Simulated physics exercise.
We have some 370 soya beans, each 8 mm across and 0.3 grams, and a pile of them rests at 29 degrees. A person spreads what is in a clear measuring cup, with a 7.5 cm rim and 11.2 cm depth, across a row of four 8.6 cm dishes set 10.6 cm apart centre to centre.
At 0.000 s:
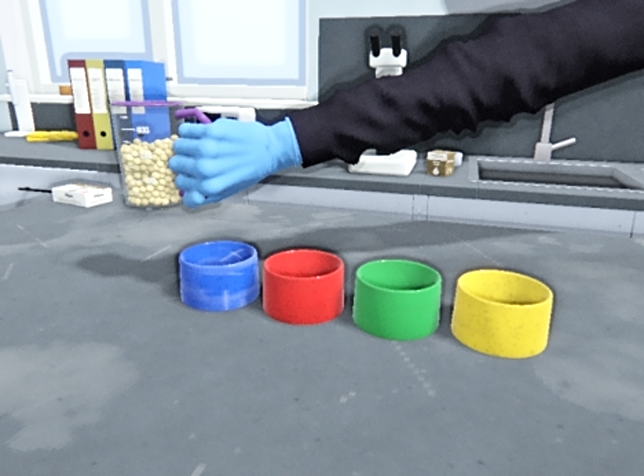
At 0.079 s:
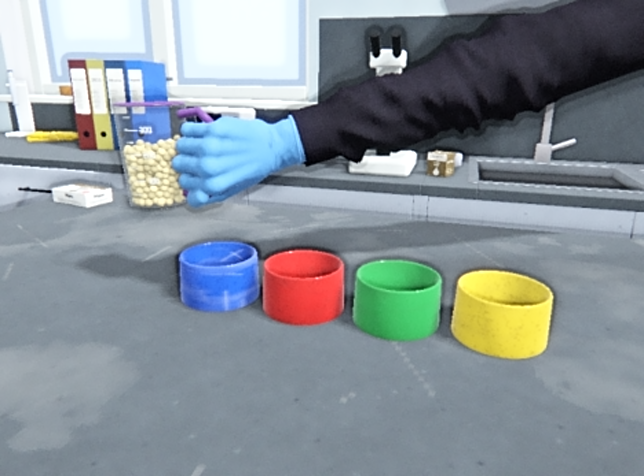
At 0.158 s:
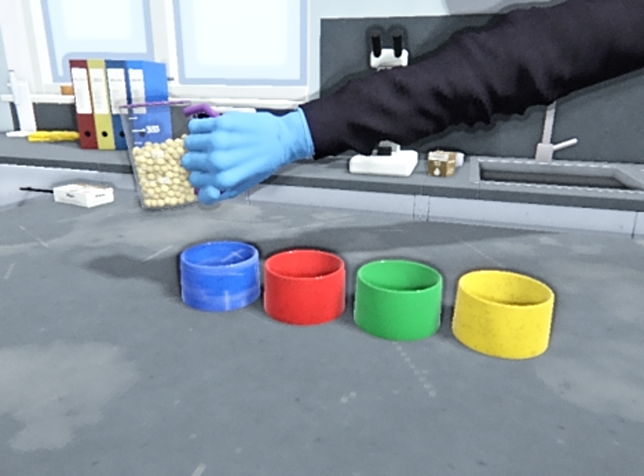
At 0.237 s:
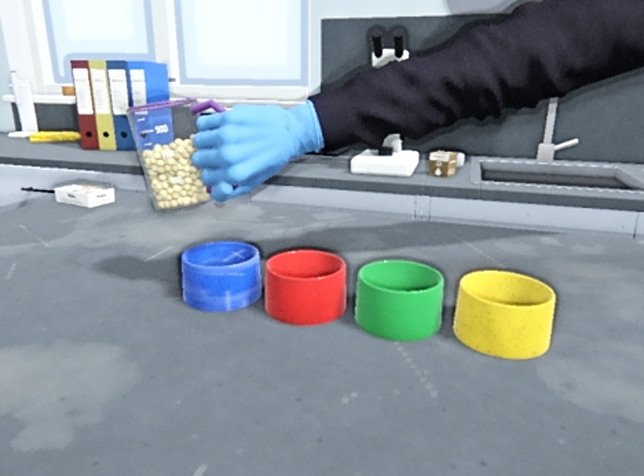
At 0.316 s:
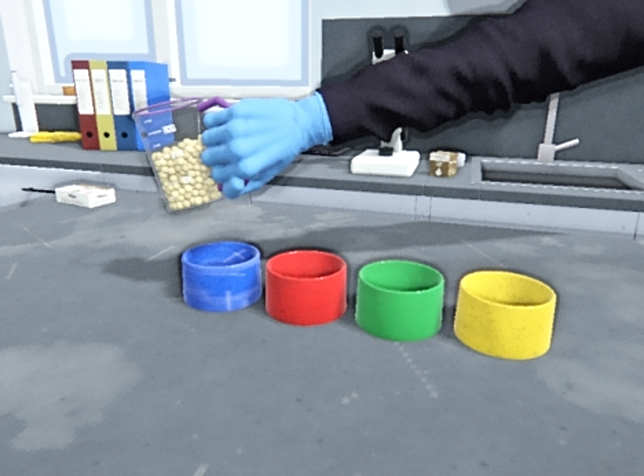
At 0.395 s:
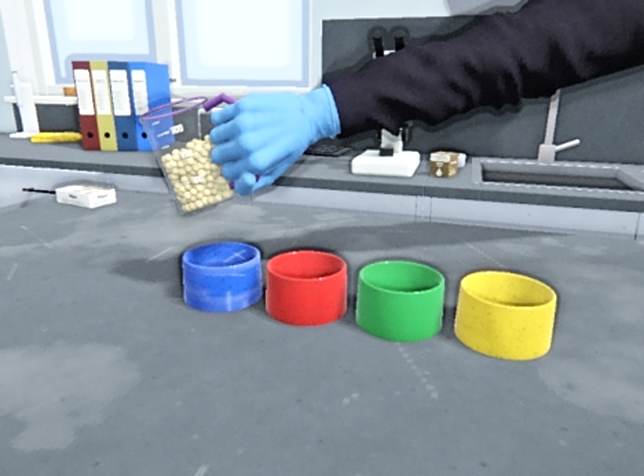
A clear measuring cup of pale beans, held upright by a blue-gloved hand in a dark sleeve, barely moves at first above a grey bench. The hand then carries it slowly a short way right, tilting it steadily, while the blue, red, green and yellow dishes in front stay still.
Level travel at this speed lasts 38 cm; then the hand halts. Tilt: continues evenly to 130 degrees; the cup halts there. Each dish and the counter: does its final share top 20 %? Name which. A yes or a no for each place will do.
Outcome: Red dish: More than a fifth; blue dish: A fifth or less; green dish: More than a fifth; yellow dish: A fifth or less; counter: More than a fifth.
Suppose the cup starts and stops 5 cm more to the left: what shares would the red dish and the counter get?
I'd expect red at 80 and the counter at 20.
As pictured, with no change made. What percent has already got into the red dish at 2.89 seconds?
35 %.
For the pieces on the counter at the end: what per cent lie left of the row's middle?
About 50 %.
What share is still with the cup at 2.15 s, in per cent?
Somewhere near 45 per cent of the load.
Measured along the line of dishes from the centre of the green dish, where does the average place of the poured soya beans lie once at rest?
Some 6 centimetres out on the left-hand side of that dish.
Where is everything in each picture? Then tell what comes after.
In the first frame, cup at (152, 154), tilt 0 degrees, lip at (119, 103), moved 0.0 cm; middle of the pieces at (156, 173); blue dish at (219, 254); red dish at (304, 264); green dish at (398, 275); yellow dish at (504, 288).
In the second frame, cup at (155, 154), tilt 2 degrees, lip at (121, 104), moved 0.4 cm; middle of the pieces at (160, 174).
In the third frame, cup at (164, 155), tilt 6 degrees, lip at (128, 107), moved 1.4 cm; middle of the pieces at (170, 174).
In the fourth frame, cup at (174, 156), tilt 10 degrees, lip at (135, 111), moved 2.6 cm; middle of the pieces at (181, 175).
In the fifth frame, cup at (184, 156), tilt 15 degrees, lip at (142, 115), moved 3.7 cm; middle of the pieces at (191, 176).
In the sixth frame, cup at (193, 157), tilt 19 degrees, lip at (149, 119), moved 4.9 cm; middle of the pieces at (202, 176); blue dish at (222, 255); red dish at (307, 265); green dish at (401, 277); yellow dish at (507, 289). The cup turns about 60 degrees a second and travels 14 cm a second.
Then, at 1.45 s, tilt 80 degrees; cup holds 100 %.
After 2.15 s, tilt 121 degrees; cup holds 45 %, red 35 %, green 5 %.
After 2.89 s, tilt 130 degrees; cup holds 0 %, red 35 %, green 35 %.
At rest (3.2 s), red 35 %, blue 0 %, green 35 %, yellow 0 %, counter 30 %.
